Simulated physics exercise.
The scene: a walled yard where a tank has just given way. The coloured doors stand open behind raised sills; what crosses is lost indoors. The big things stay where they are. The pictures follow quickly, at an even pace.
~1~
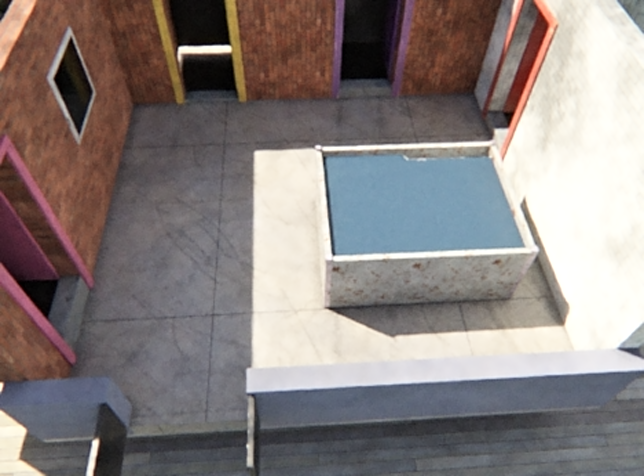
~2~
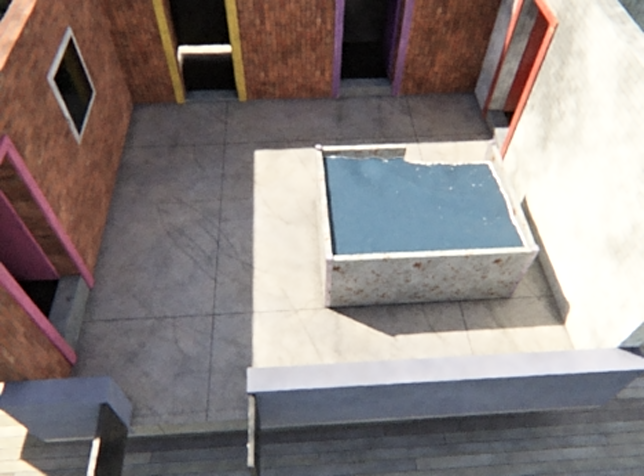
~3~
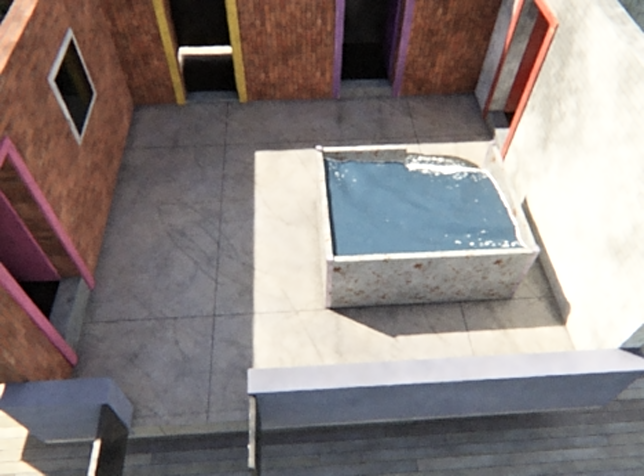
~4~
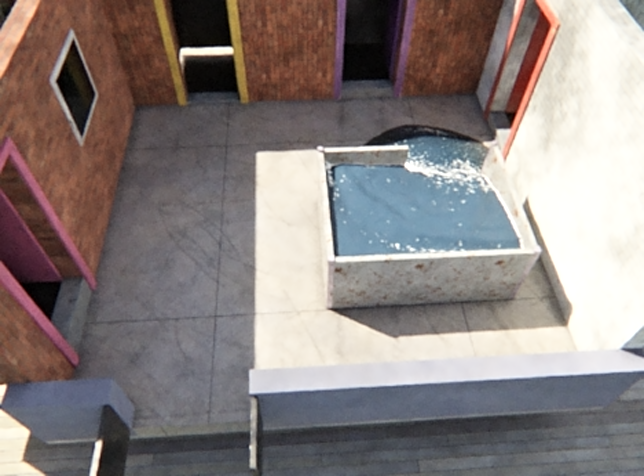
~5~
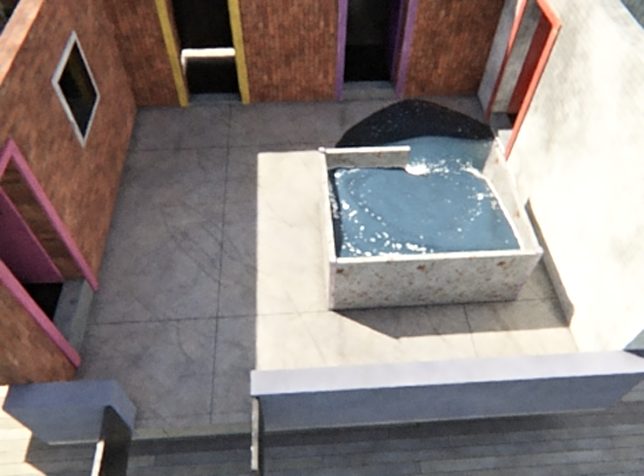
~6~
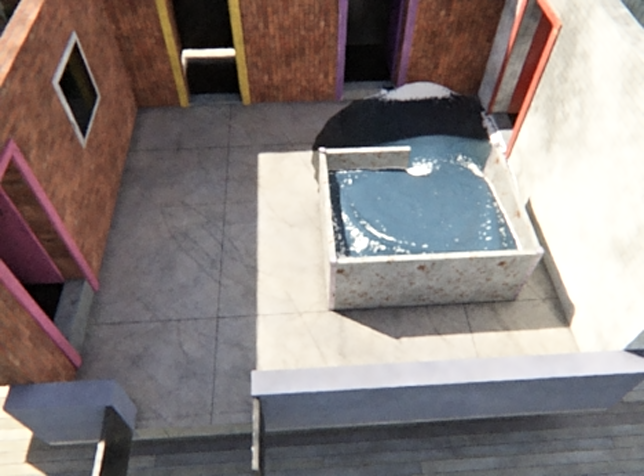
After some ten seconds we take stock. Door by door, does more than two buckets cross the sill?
The pink door holds within the limit; the yellow door floods; the purple door floods; the red door floods.
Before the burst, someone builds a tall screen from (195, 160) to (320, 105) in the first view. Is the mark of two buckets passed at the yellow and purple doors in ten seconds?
The yellow door keeps below it; the purple door takes more.
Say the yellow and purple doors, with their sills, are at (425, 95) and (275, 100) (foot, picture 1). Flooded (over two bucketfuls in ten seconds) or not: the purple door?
Purple holds.
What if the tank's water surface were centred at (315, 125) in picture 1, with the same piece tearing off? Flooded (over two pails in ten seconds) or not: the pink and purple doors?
My reading: The pink one holds; the purple one lets more in.
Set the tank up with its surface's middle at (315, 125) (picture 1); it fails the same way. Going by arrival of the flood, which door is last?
Last comes the one in pink.
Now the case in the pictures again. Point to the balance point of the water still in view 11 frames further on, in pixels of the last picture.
Around (402, 181).
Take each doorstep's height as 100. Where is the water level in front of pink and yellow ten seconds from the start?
Near 40 and 210 in a hundred.
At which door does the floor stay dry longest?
I say the door marked pink.
A moment on, water covers 25 % of the floor; the pink door not reached, the yellow door not reached, the purple door over two buckets in, the red door under two buckets in.
Next, water covers 35 % of the floor; the pink door not reached, the yellow door wet at the sill, nothing in, the purple door far over two buckets in, the red door over two buckets in.
Then, water covers 60 % of the floor; the pink door not reached, the yellow door under two buckets in, the purple door far over two buckets in, the red door far over two buckets in.
Later, water covers 90 % of the floor; the pink door wet at the sill, nothing in, the yellow door over two buckets in, the purple door far over two buckets in, the red door far over two buckets in.
In the end, water covers 95 % of the floor; the pink door wet at the sill, nothing in, the yellow door over two buckets in, the purple door far over two buckets in, the red door far over two buckets in.
